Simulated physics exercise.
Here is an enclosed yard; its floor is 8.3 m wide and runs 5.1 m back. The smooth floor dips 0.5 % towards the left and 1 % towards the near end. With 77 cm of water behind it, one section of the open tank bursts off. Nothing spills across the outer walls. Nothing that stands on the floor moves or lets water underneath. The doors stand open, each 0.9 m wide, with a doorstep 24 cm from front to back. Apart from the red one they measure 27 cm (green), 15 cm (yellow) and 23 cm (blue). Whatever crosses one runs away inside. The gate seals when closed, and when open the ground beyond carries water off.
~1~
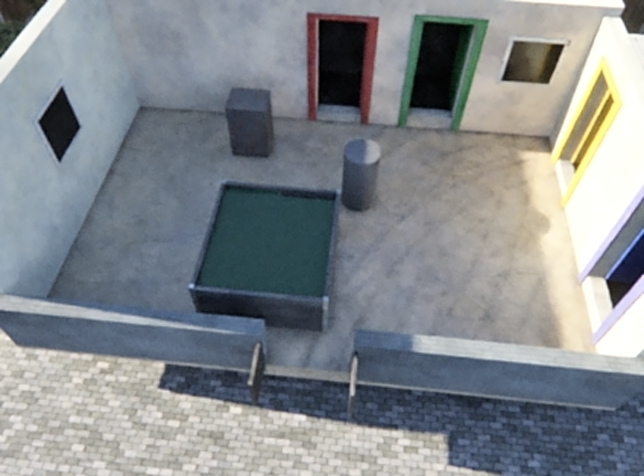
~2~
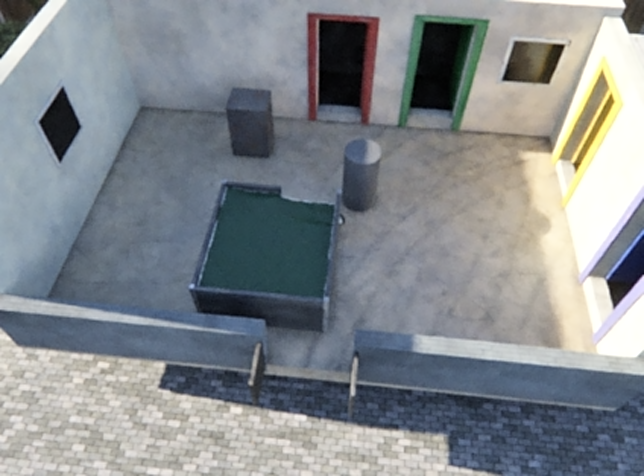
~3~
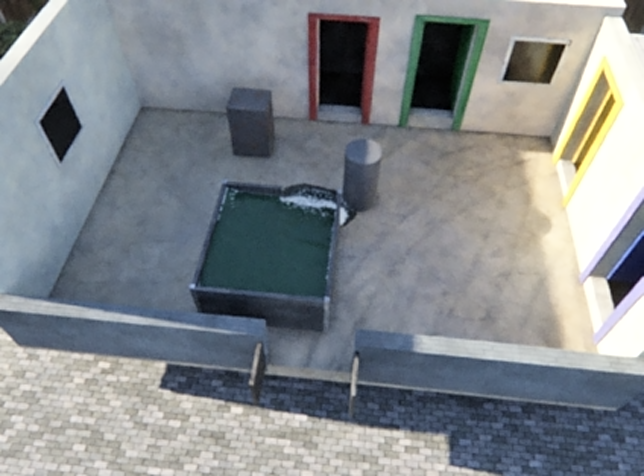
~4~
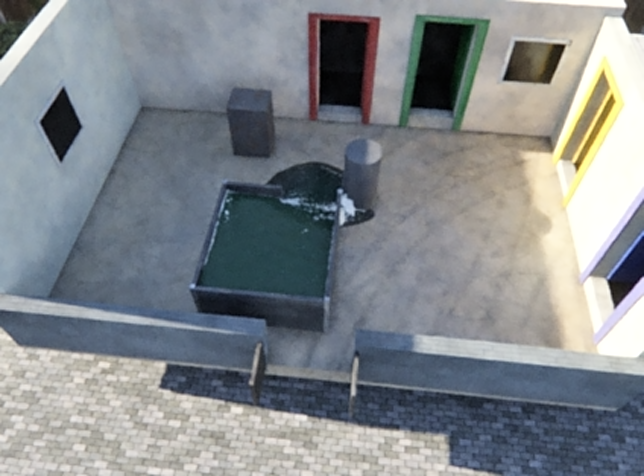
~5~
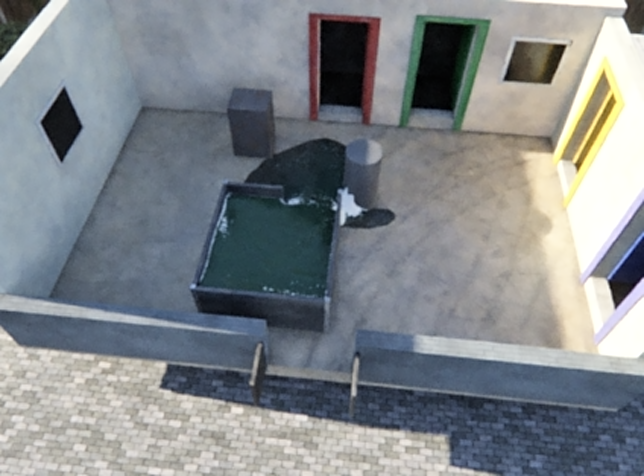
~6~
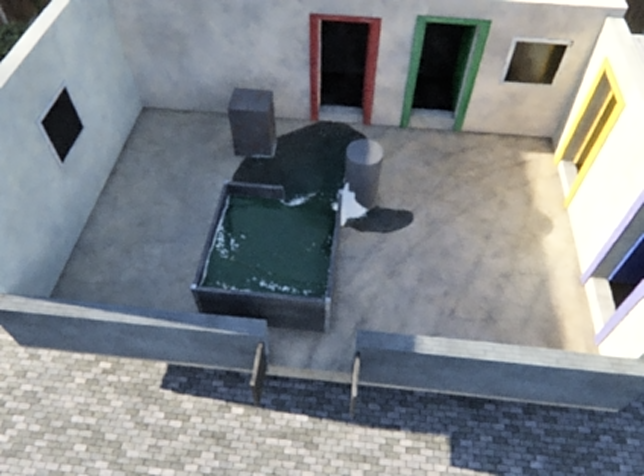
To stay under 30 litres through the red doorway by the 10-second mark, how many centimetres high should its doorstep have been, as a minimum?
Some 29 cm above the ground.
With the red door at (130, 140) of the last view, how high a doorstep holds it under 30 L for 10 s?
Roughly 15 cm.
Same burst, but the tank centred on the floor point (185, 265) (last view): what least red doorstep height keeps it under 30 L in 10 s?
Then roughly 13.0 cm.
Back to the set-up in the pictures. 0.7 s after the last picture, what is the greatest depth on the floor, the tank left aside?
About 40 cm.
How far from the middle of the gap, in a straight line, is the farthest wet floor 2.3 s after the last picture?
Roughly 5.2 m.
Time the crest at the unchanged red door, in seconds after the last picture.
Around 0.6 s.
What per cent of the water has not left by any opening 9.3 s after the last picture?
About 90 per cent.
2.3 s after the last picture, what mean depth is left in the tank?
Roughly 35 cm on average.
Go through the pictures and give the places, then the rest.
In the first picture, still water, 77 cm deep, in the open tank at (271, 239); the red door at (340, 79) is dry.
In the second picture, water pours out on the far side and has run 0.3 m, to a hidden place; about 9 cm deep outside, 77 cm at the back.
In the third picture, the front is at (299, 188), 0.8 m from the gap on the far side; 0.8 m2 of floor is wet, 77 cm left at the back.
In the fourth picture, the front is at (313, 165), 1.4 m from the gap on the far side; 1.8 m2 of floor is wet, 77 cm left at the back.
In the fifth picture, the front is at (321, 142), 2.1 m from the gap on the far side; 3.3 m2 of floor is wet, 74 cm left at the back.
In the sixth picture, water pours out on the far side and has run 2.6 m, to (324, 124); about 5 cm deep outside, 66 cm at the back; 0.1 m in a straight line remain to the red door at (343, 79).
Then, 0.7 s after the last picture water covers 20 % of the floor, deepest (40 cm) near (319, 218); 38 cm at the red door, 39 litres in over its 19 cm doorstep.
Then, 2.3 s after the last picture water covers 45 % of the floor, deepest (27 cm) near (294, 138); 25 cm at the red door, 152 litres in over its 19 cm doorstep.
Then, 9.3 s after the last picture water covers 95 % of the floor, deepest (13 cm) near (37, 325); 7 cm at the red door, 169 litres in over its 19 cm doorstep.
At the red door as built, the water peaked near 38 cm, 0.7 s after the last picture.
Run again over the same 10 s with other heights there, 69 litres in over 25 cm, 8 litres over 34 cm. The limit of 30 litres is kept from about 29 cm up.
